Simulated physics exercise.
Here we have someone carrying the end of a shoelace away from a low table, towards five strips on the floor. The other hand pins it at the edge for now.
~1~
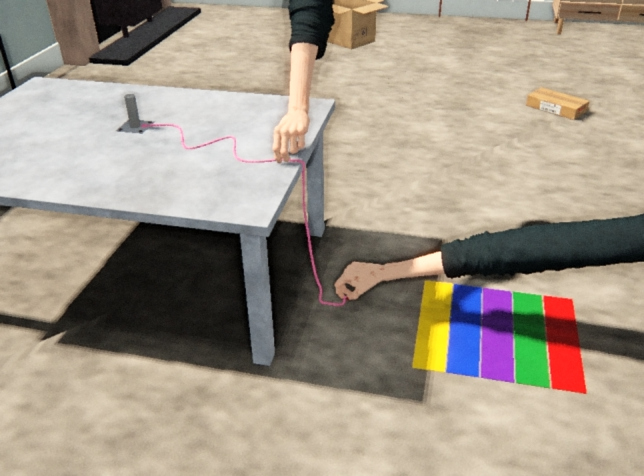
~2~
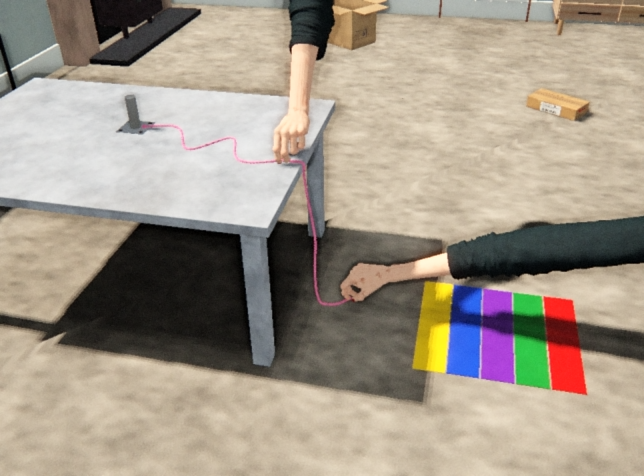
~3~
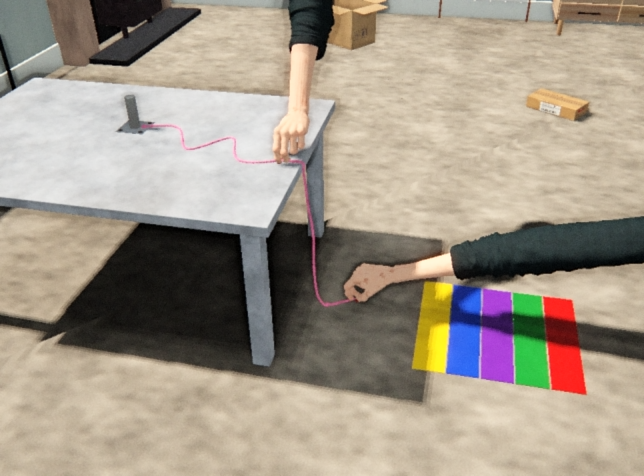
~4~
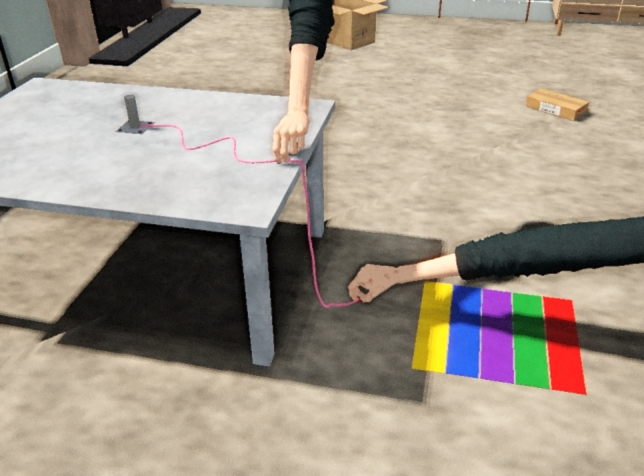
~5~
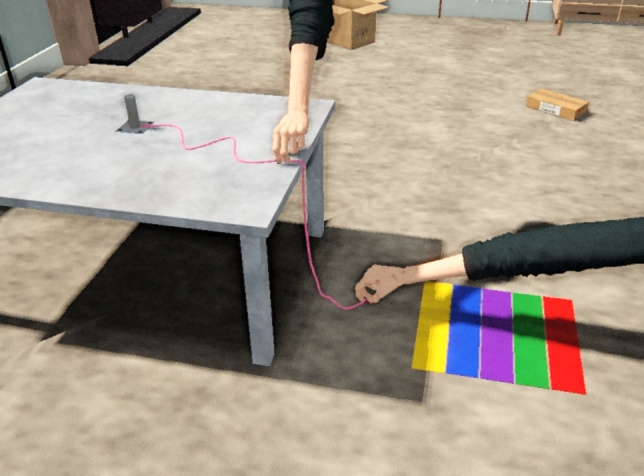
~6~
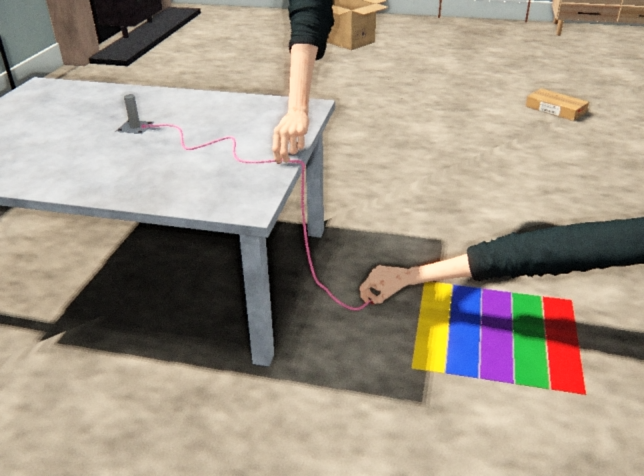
The video shows one hand pinning a pink shoelace at the edge of a low grey table while another hand near the floor slowly pulls its end a short distance right, toward yellow, blue, purple, green and red strips.
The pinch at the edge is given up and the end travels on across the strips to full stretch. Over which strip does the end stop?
It halts on the green strip.
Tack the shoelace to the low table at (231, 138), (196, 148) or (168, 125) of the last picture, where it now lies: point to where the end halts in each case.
In that order: (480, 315), (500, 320) and (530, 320).
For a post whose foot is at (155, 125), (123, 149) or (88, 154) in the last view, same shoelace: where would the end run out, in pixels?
About (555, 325), (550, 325) and (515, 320).
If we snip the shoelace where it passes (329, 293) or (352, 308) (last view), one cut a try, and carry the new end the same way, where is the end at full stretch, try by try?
In that order: (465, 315) and (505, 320).
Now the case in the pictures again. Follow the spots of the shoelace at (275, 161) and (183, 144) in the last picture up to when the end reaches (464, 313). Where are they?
The first at (318, 199), the second at (209, 139).
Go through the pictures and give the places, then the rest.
In the first picture, end (345, 296); yellow (430, 352); blue (464, 357); purple (497, 362); green (532, 367); red (567, 372).
In the second picture, end (351, 298); shoelace through (174, 126) (200, 147) (236, 156) (302, 165) (314, 230) (316, 287).
In the third picture, end (354, 298).
In the fourth picture, end (358, 299); shoelace through (174, 126) (200, 147) (235, 156) (301, 165) (309, 229) (316, 287).
In the fifth picture, end (365, 300).
In the sixth picture, end (370, 300); shoelace through (174, 126) (199, 147) (235, 155) (301, 165) (305, 229) (321, 285).
Early on, end near (464, 313); over blue.
Midway, end near (509, 319); over purple.
At the end of the slack, end near (534, 323); over green. Over green.
